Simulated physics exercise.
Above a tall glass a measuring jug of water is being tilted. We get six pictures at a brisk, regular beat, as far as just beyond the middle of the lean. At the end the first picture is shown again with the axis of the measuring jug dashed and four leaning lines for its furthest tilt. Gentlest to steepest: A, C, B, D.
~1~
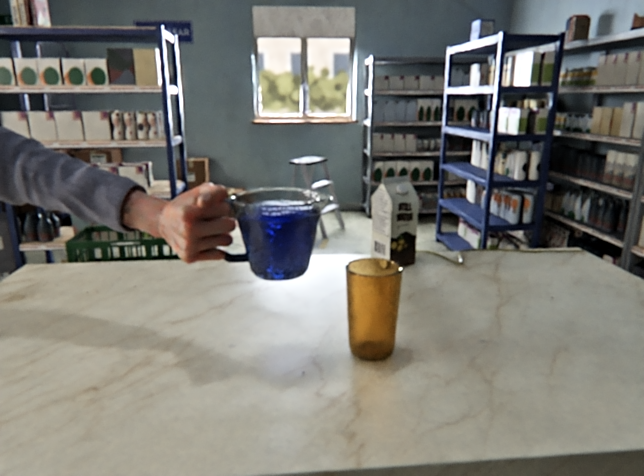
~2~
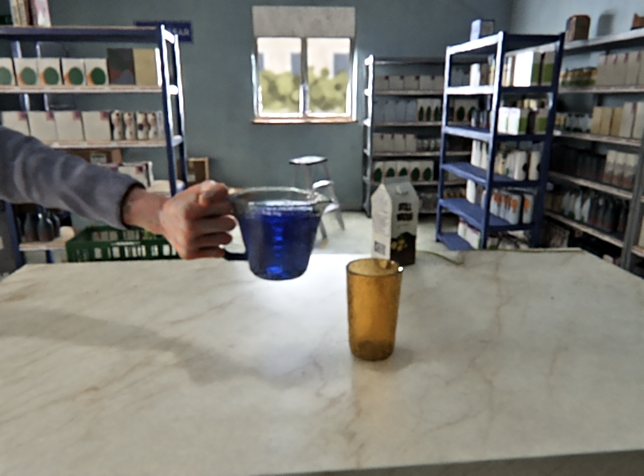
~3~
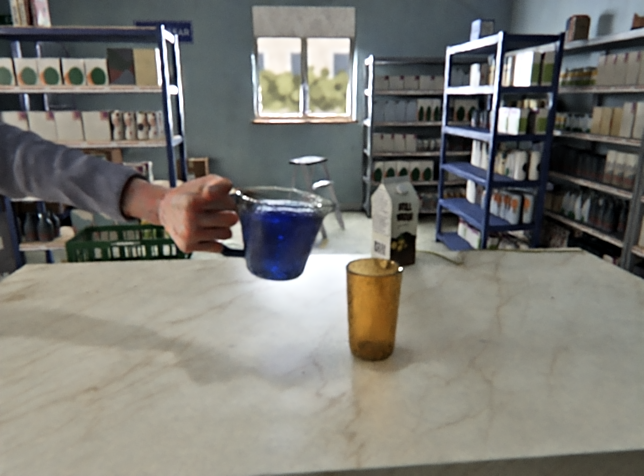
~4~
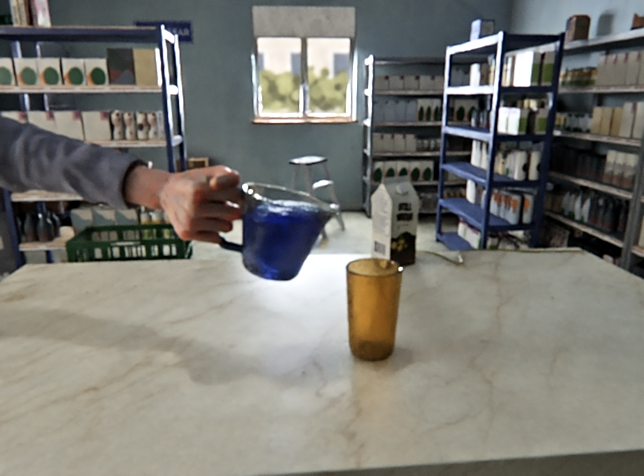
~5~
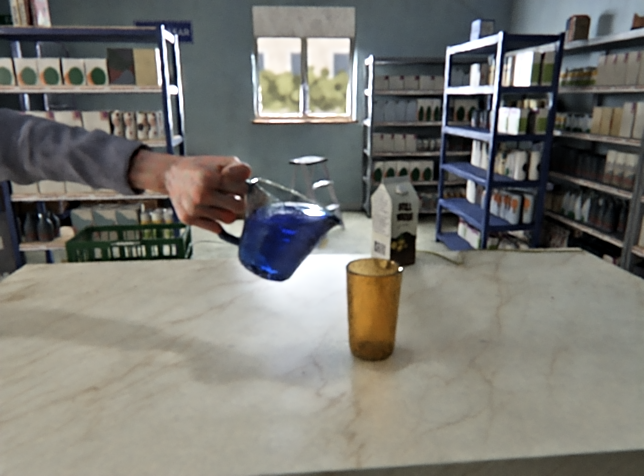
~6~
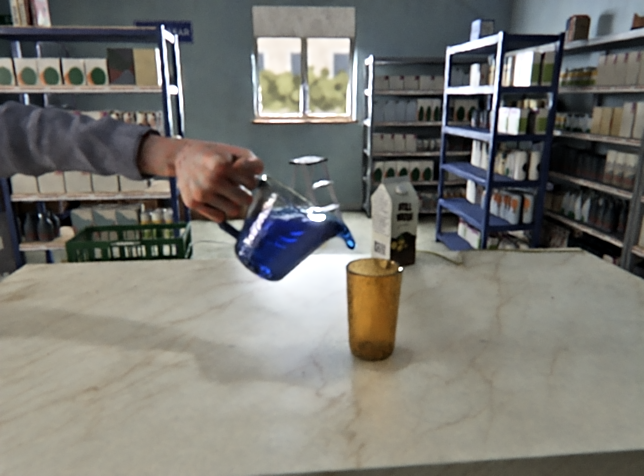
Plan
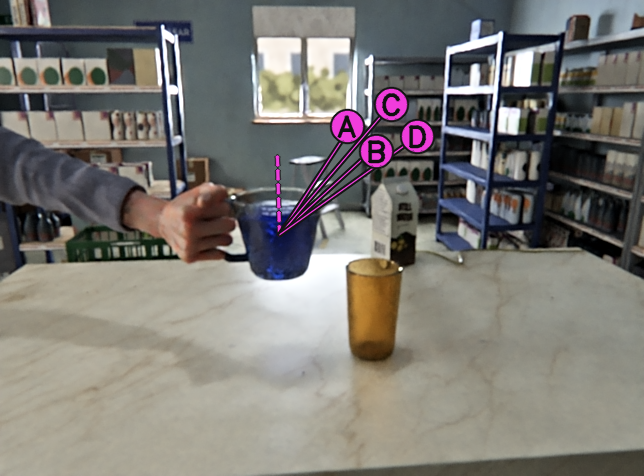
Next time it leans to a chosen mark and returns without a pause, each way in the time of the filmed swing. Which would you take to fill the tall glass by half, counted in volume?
Choose B.
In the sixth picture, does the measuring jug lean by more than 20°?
Yes.
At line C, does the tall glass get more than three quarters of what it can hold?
No, less.
In magenta, A at (340, 142); B at (360, 160); C at (380, 117); D at (404, 146).
Choosing A, the tall glass ends with about 26 % of what it can hold.
Choosing B, the tall glass ends with about 50 % of what it can hold.
Choosing C, the tall glass ends with about 38 % of what it can hold.
Choosing D, the tall glass ends with about 62 % of what it can hold; 4 % of the water is spilt.
